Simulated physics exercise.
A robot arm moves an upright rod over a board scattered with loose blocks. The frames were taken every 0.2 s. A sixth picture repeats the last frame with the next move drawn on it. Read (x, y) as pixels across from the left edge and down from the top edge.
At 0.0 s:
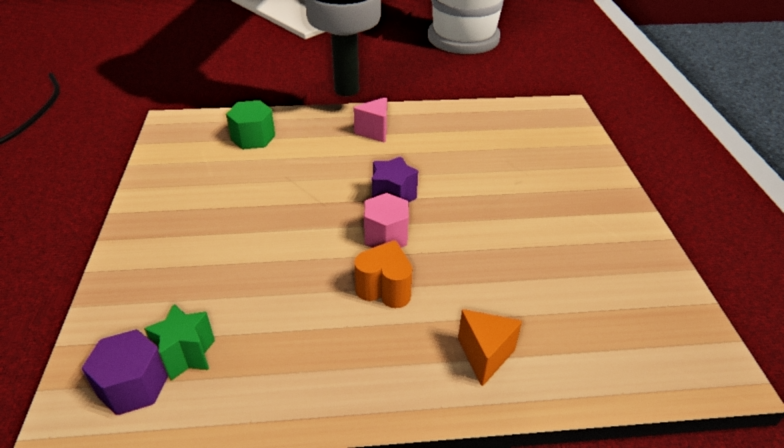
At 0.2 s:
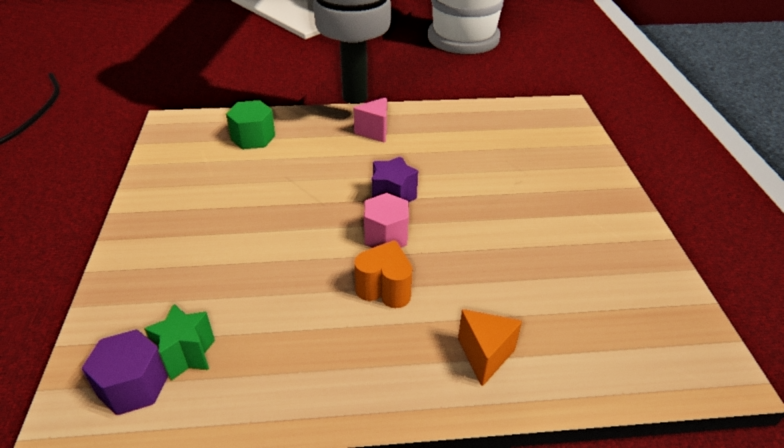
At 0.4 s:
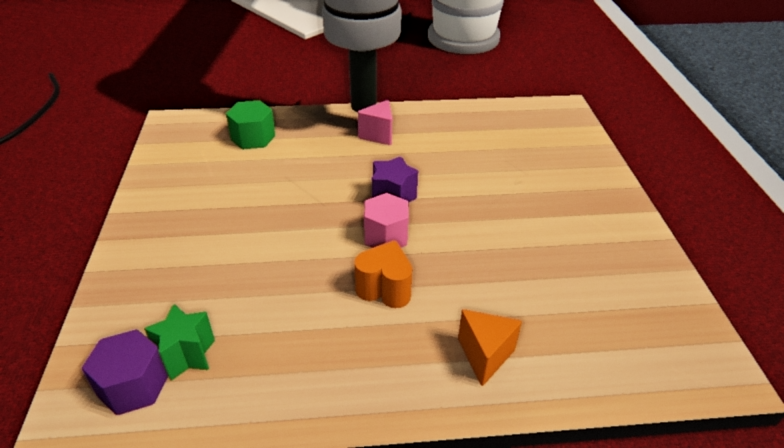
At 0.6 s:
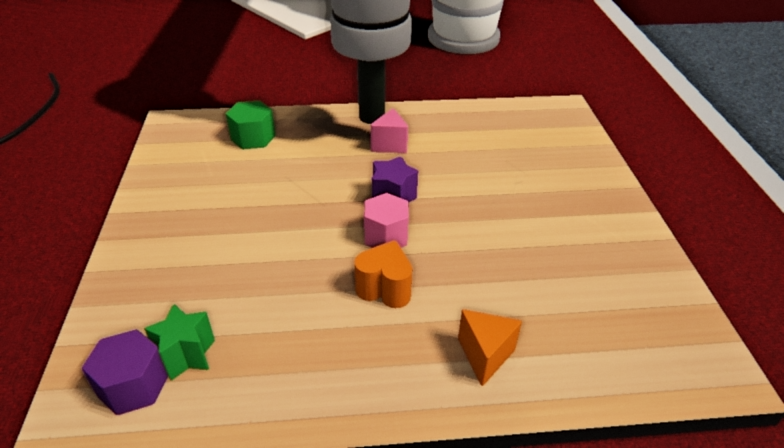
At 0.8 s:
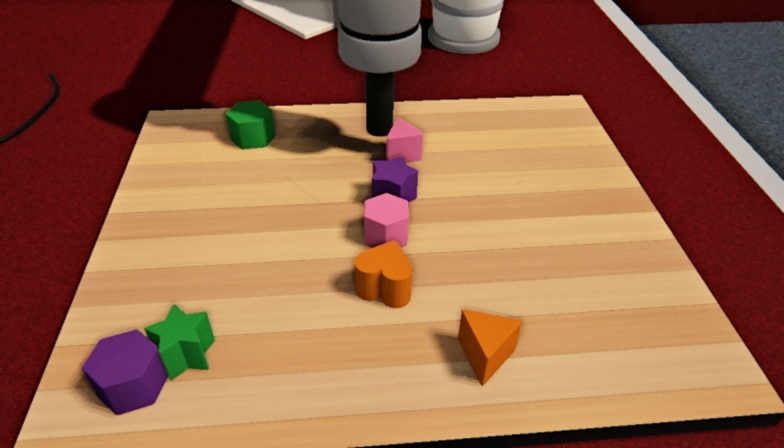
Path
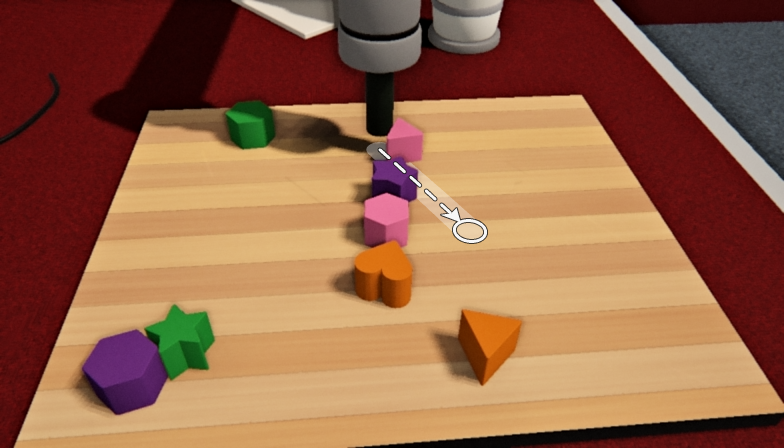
At first, a dark upright rod held by a robot arm is just beyond the far edge of a wooden board scattered with colourful blocks. The rod moves nearer and slightly right, nudging the pink triangular piece a short way toward the purple star, while the other blocks stay still.
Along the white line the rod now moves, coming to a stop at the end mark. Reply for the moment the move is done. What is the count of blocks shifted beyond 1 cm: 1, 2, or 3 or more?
The number of blocks that move over 1 cm is one.
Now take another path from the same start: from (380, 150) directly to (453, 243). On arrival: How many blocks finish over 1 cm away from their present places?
My forecast: 3 or more.
Drawn move, from (380, 150) directly to (470, 231).
On the path given first. One third of the way, rod at (408, 154); pink triangular piece at (434, 143), turned 40° anticlockwise.
Two thirds of the way, rod at (439, 181); pink triangular piece at (437, 144), turned 50° anticlockwise.
At the end, rod at (473, 210); purple star still; pink triangular piece at (437, 144), turned 50° anticlockwise.
